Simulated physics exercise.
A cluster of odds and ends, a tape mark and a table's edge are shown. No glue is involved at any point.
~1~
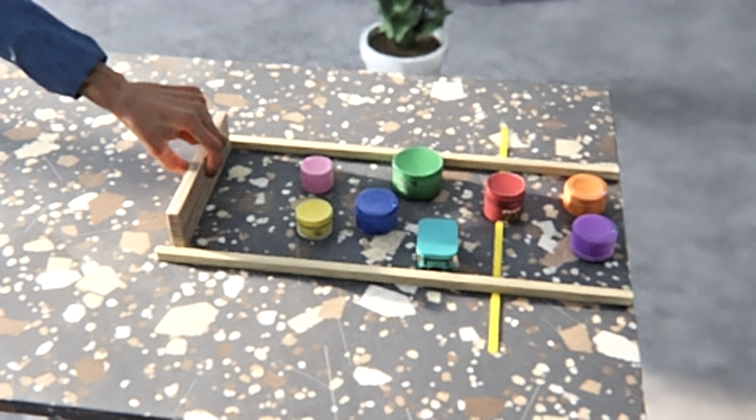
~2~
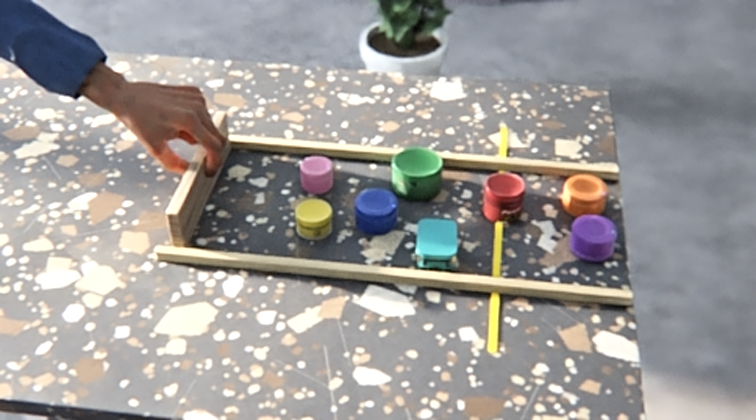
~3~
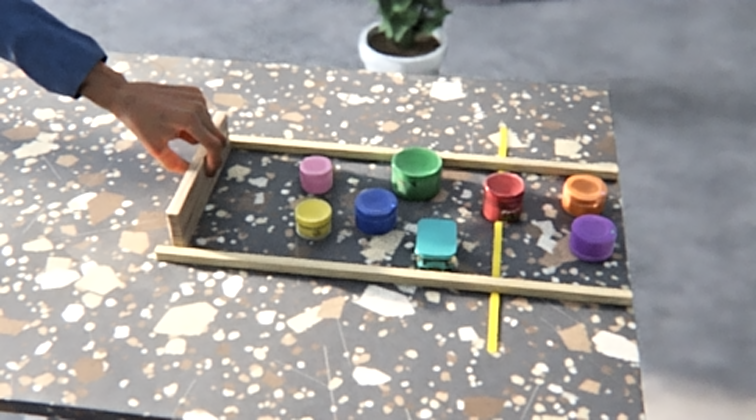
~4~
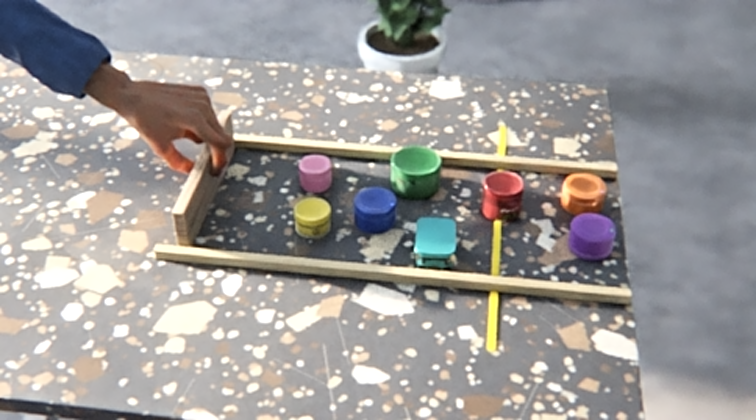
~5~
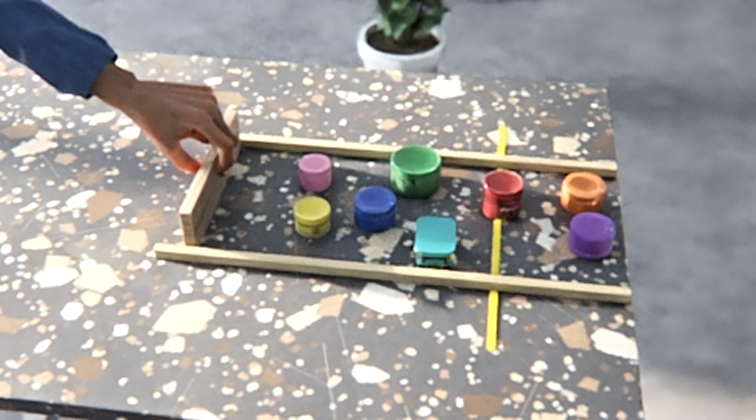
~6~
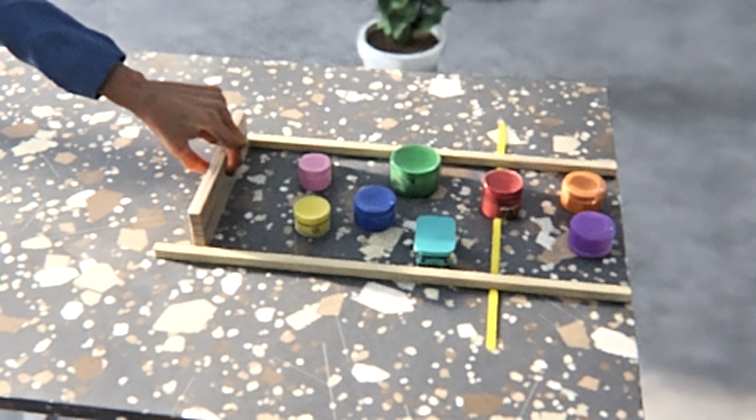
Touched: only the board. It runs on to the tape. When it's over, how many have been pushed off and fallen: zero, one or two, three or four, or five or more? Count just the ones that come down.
The pieces that drop number zero in all.
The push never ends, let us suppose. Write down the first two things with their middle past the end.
The pair, in order, is the orange lid and the purple lid.
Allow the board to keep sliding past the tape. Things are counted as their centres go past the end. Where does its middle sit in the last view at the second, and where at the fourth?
I'd put the first at about (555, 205) and the next at about (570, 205).
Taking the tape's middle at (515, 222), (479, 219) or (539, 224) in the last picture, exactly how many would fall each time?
Tallies in the order given: 0, 0, 0.
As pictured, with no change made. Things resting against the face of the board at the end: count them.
Count: 3.
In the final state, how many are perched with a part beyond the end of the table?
I'd say 0 of them.
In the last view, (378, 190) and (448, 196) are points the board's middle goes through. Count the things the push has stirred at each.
That gives 4 for the first and 6 for the second.
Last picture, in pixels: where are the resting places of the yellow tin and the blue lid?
The yellow tin stops around (515, 242); the blue lid around (519, 216).
Early on, none off yet; purple lid at rest near (591, 235); orange lid at rest near (583, 193); red tub at rest near (502, 195).
Finally, the number that fall off is zero.
